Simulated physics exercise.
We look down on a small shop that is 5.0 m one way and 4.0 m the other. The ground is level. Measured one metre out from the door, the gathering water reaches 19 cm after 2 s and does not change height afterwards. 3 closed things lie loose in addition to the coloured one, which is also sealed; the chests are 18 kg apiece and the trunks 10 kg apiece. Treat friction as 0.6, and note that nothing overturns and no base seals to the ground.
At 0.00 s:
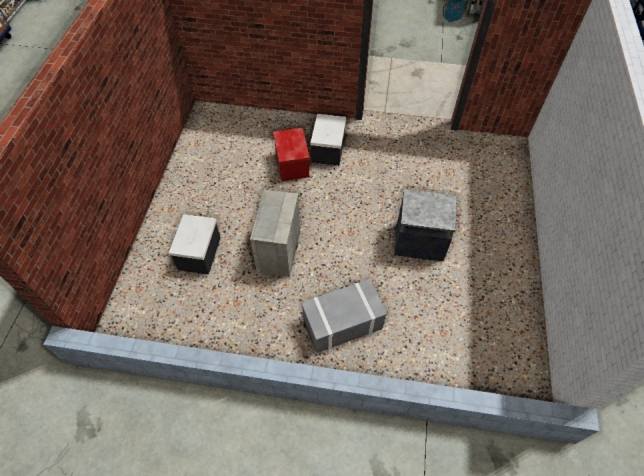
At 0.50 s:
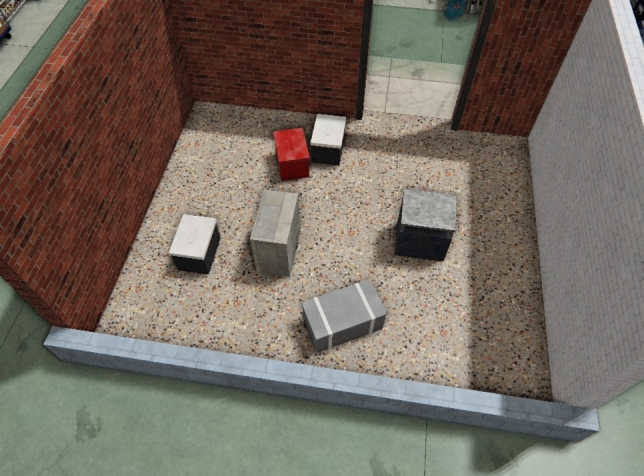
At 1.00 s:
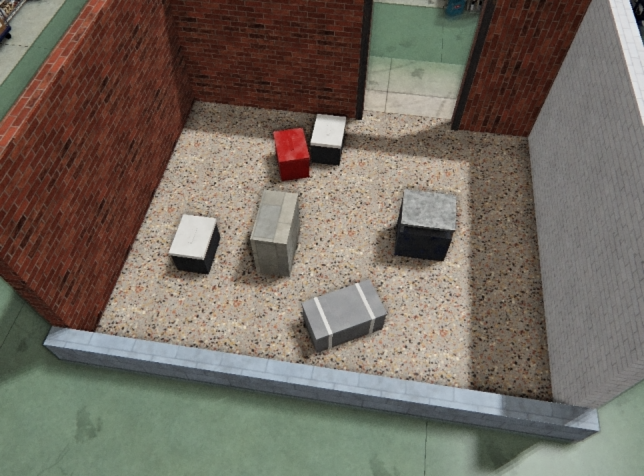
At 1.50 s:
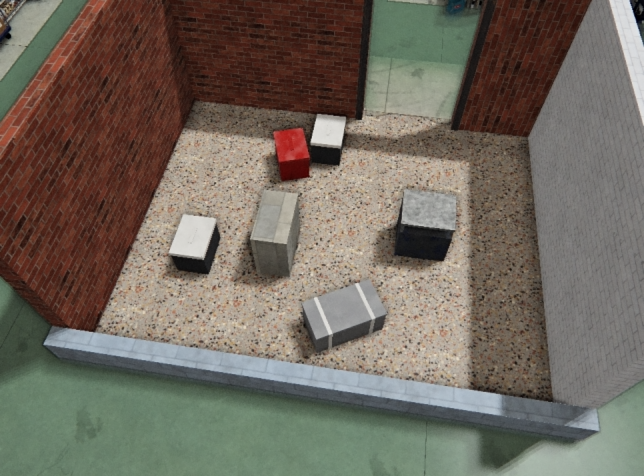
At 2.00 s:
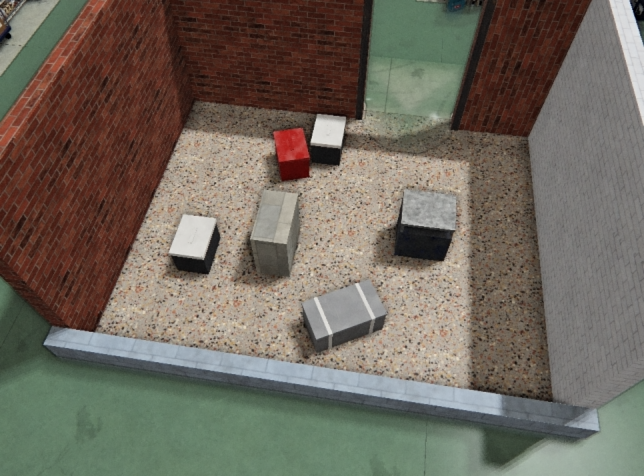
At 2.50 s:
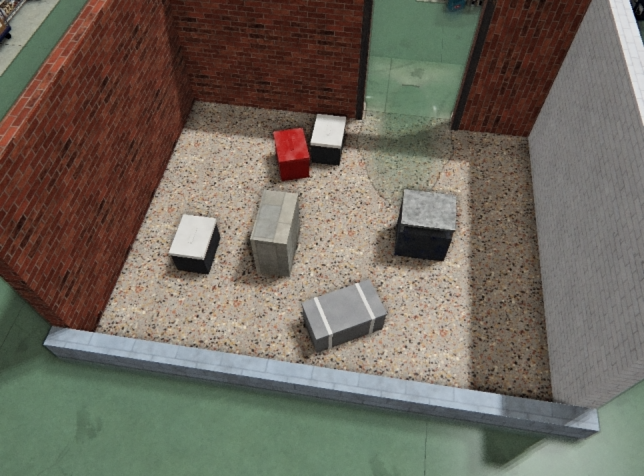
A small brick-walled shop with a red box and several grey and white-topped ones stood still as the pale ground outside turned green, then shallow water crept through the back doorway onto the speckled floor.
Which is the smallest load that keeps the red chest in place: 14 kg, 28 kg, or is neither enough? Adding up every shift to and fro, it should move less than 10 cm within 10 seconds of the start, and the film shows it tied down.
Watching this, the lighter ballast does the job.
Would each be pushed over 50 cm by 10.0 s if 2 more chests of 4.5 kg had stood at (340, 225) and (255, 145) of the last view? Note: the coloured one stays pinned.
Result, in order - exceeds it; falls shy.
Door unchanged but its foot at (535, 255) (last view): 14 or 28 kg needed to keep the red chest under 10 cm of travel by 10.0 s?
In that setup the first mass works.
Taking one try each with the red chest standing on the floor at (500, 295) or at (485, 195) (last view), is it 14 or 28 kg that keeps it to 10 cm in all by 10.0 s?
In that order: Just the heavier works; just the heavier works.
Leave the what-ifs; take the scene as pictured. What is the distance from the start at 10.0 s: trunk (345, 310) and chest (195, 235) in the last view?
200 cm and 0 cm respectively.
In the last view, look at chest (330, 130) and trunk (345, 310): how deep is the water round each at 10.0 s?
First about 3 cm, second about 9 cm.
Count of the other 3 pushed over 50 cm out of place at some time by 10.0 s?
That comes to 1.
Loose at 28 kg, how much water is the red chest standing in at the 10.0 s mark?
Close to 1 cm deep.
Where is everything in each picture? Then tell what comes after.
In the first picture, the red chest at (291, 144), on the bottom; water covers 0.0 m2; 0 of 4 have shifted.
In the second picture, the red chest at (291, 144), on the bottom; 0.0 m2 under water; 0 of 4 have shifted.
In the third picture, the red chest at (291, 144) rests on the ground; water covers 0.0 m2; 0 of 4 have shifted.
In the fourth picture, the red chest at (291, 144) rests on the ground; 0.0 m2 under water; 0 of 4 have shifted.
In the fifth picture, the red chest at (291, 144) rests on the ground; water covers 0.5 m2; 0 of 4 have shifted.
In the sixth picture, the red chest at (291, 144) rests on the ground; water covers 1.5 m2; 0 of 4 have shifted.
After 3.5 s the red chest would be 0 cm from its start with 14 kg and 0 cm from its start with 28 kg; 0 cm of water round it then.
After 4.5 s the red chest would be 0 cm from its start with 14 kg and 0 cm from its start with 28 kg; 0 cm of water round it then.
After 7.0 s the red chest would be 0 cm from its start with 14 kg and 0 cm from its start with 28 kg; 0 cm of water round it then.
After 10.0 s the red chest would be 0 cm from its start with 14 kg and 0 cm from its start with 28 kg; 1 cm of water round it then.
